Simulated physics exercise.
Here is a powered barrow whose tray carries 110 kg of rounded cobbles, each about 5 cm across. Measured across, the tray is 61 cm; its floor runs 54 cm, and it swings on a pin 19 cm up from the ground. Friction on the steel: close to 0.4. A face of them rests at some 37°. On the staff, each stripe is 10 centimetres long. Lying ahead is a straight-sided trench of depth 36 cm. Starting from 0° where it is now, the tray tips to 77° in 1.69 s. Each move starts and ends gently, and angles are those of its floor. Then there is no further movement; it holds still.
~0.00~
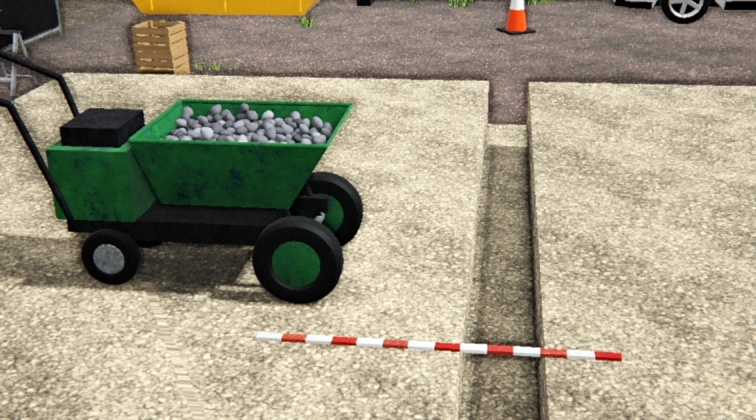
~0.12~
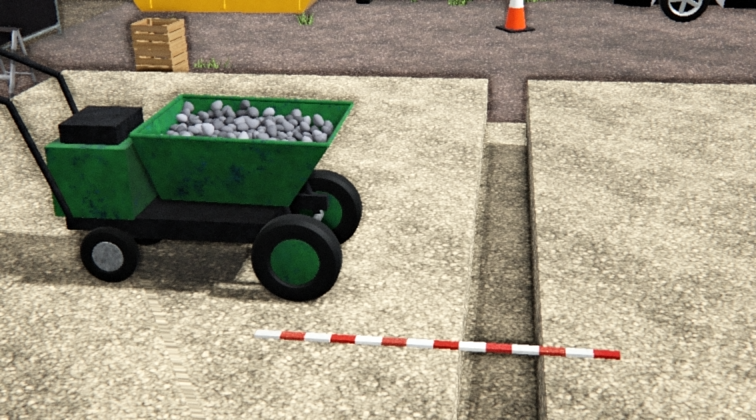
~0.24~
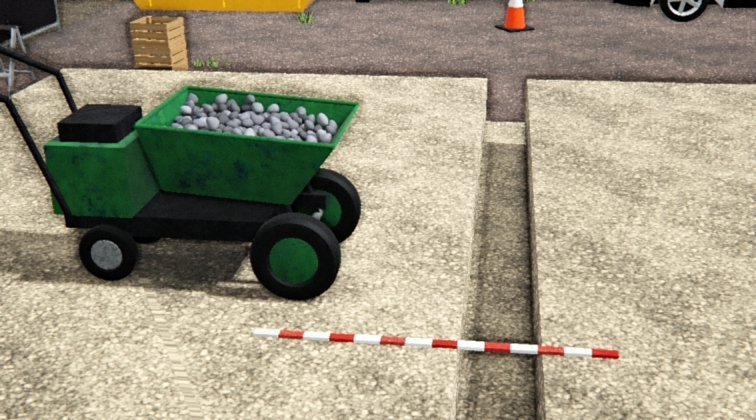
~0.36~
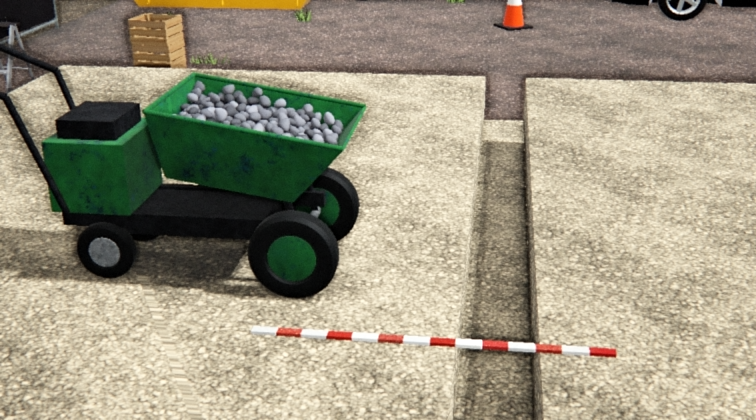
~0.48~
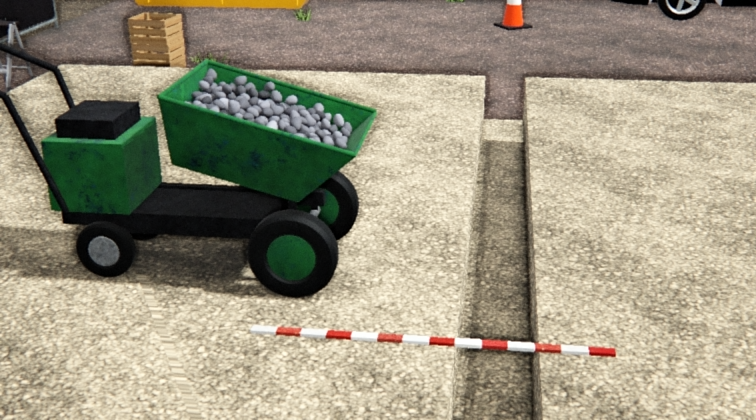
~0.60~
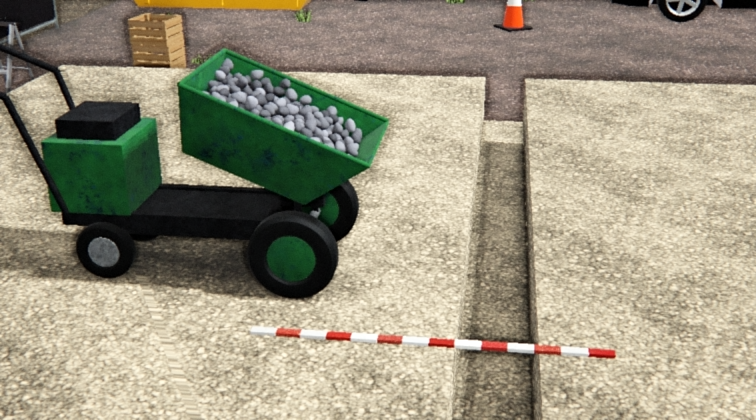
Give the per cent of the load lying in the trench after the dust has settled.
Close to 84 in every hundred.
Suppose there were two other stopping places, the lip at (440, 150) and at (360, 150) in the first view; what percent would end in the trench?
Estimates: 30 % then 100 %.
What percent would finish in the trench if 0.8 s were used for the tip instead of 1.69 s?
Close to 85 per cent then.
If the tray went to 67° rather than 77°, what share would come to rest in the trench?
It would be near 65 per cent.
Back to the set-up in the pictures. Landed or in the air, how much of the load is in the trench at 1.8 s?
By that moment, roughly 45 per cent of the load.
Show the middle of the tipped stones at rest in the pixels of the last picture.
(491, 328).
After 1.3 s the floor is at 65°; 99 % in the tray, 1 % short of the trench; the foremost stones are at (443, 220).
After 1.8 s the floor is at 77°; 42 % in the tray, 14 % short of the trench, 44 % in the trench; the foremost stones are at (526, 337).
After 2.1 s the floor is at 77°; 18 % in the tray, 16 % short of the trench, 66 % in the trench; the foremost stones are at (527, 352).
After 4.1 s the floor is at 77°; 0 % in the tray, 16 % short of the trench, 84 % in the trench; the foremost stones are at (527, 347).
